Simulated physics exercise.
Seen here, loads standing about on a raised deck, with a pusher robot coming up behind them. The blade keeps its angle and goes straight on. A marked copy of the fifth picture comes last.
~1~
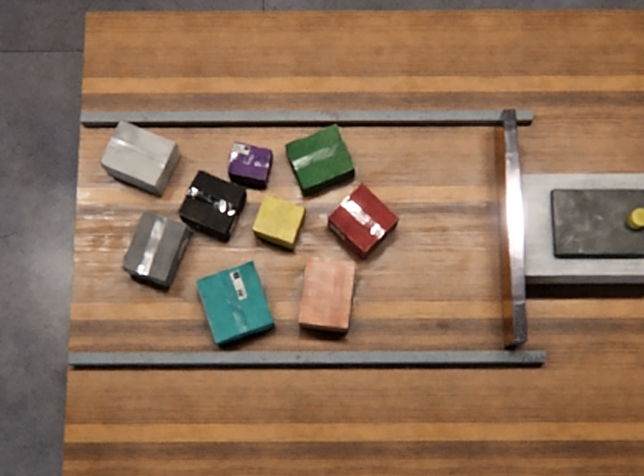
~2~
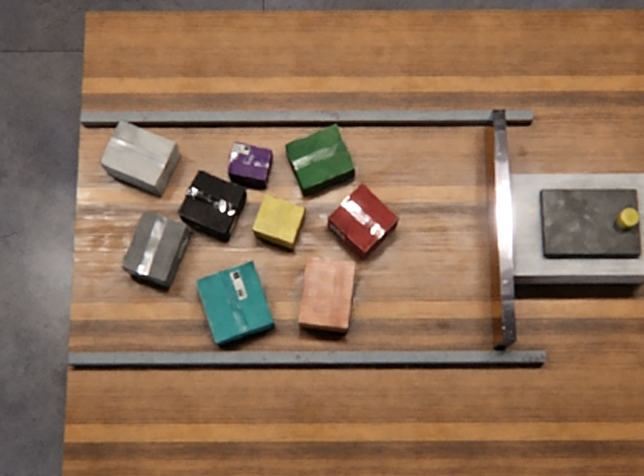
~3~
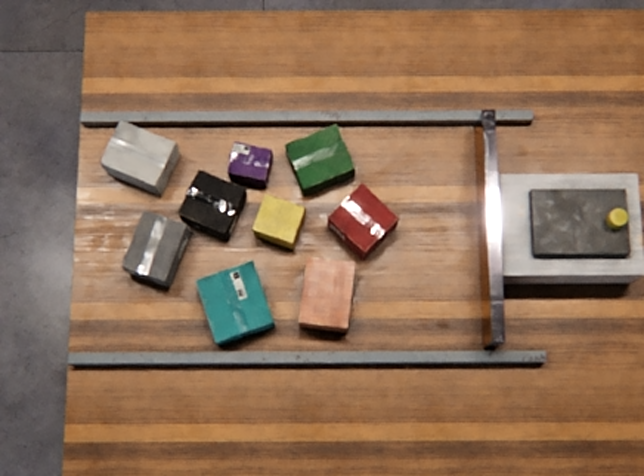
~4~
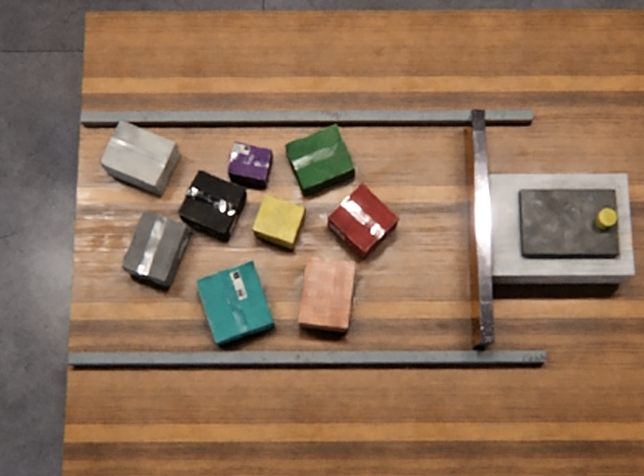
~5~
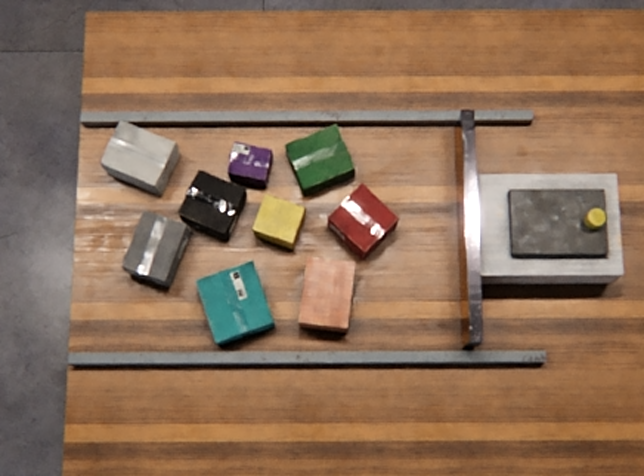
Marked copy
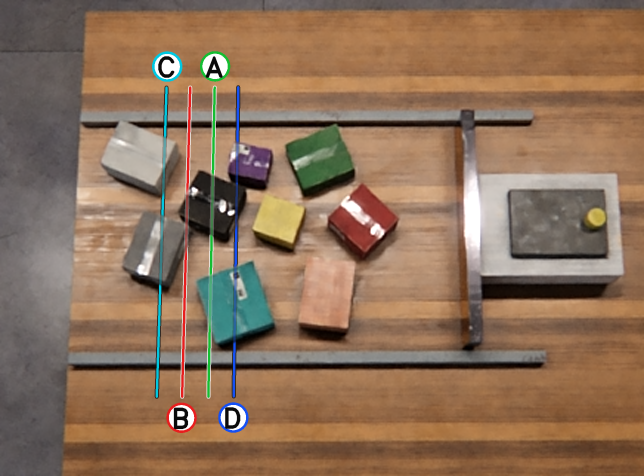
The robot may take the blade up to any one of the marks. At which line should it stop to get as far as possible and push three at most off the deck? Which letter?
Up to line C.
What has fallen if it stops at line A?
The white box.
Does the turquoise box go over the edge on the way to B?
No.
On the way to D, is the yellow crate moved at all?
Yes.
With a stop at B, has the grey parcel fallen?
Yes.
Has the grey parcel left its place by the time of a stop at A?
Yes.
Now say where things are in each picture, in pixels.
The first frame shows black parcel (213, 205); red parcel (363, 222); robot (594, 222).
The second frame shows robot (583, 222); purple parcel (250, 165).
The third frame shows robot (573, 222); green parcel (320, 161).
The fourth frame shows robot (561, 222); yellow crate (280, 222).
The fifth frame shows robot (551, 222); black parcel (213, 205); red parcel (363, 222); orange crate (327, 295).
On the copy, A at (212, 237); B at (186, 237); C at (162, 237); D at (236, 237).
On C. First, robot (437, 223); green parcel (315, 159); yellow crate (257, 221).
Then, robot (323, 223); white box (85, 155); grey parcel (106, 262).
Finally, robot (238, 223); black parcel over the edge; grey parcel over the edge; three fallen.
By contrast, A is within the limit but short; B is within the limit but short; D is within the limit but short.
